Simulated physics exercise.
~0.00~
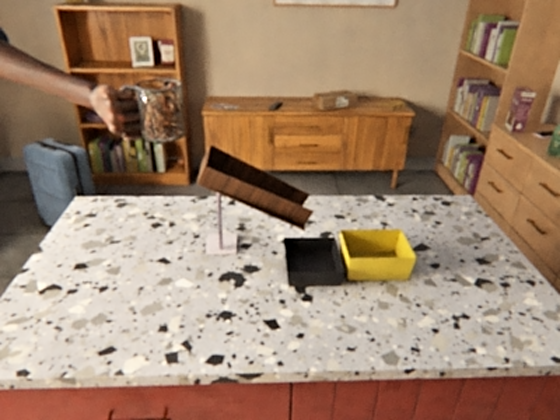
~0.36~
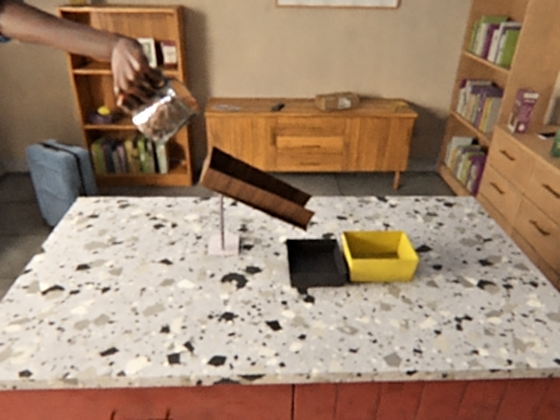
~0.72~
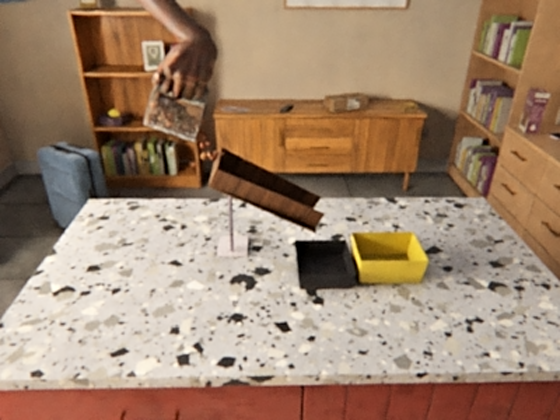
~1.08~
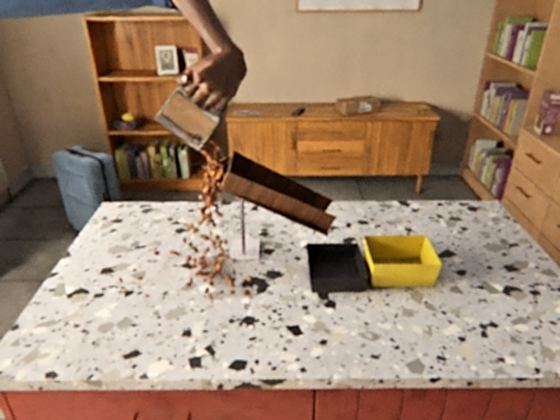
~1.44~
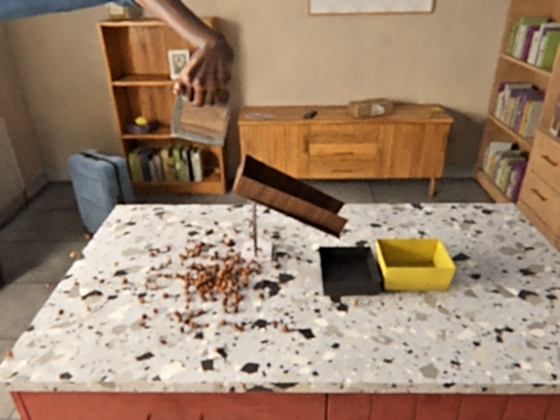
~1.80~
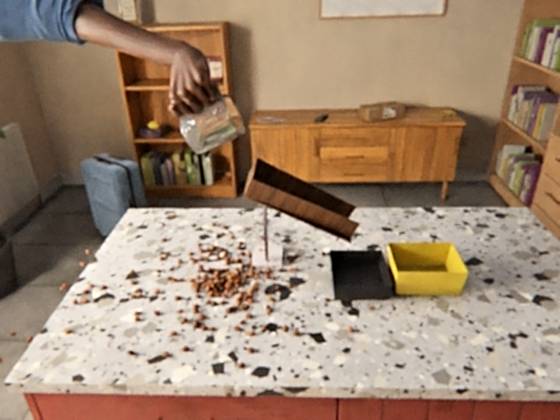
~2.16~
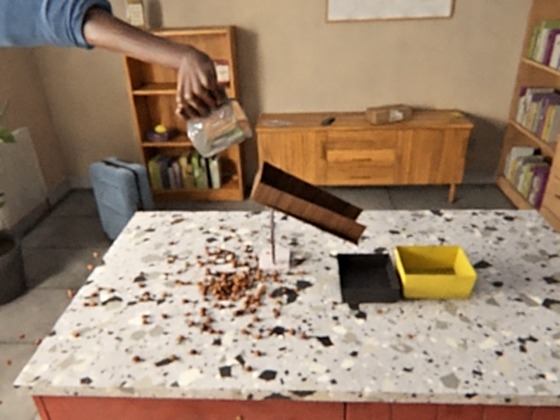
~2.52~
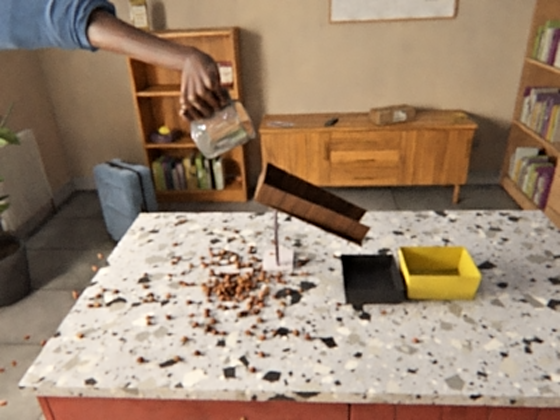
A hand holding a clear cup of brown dog kibble moves in above a speckled table, where a sloped wooden chute stands beside a black tin and a yellow tin. The hand brings the cup toward the raised end of the chute, tipping it further. The cup then turns nearly upside down, and kibble pours out, much of it falling past the chute's upper end. The pieces scatter across the tabletop left of the chute. The hand tilts the emptied cup partway back and holds it there, with the kibble spread on the table and both tins empty.
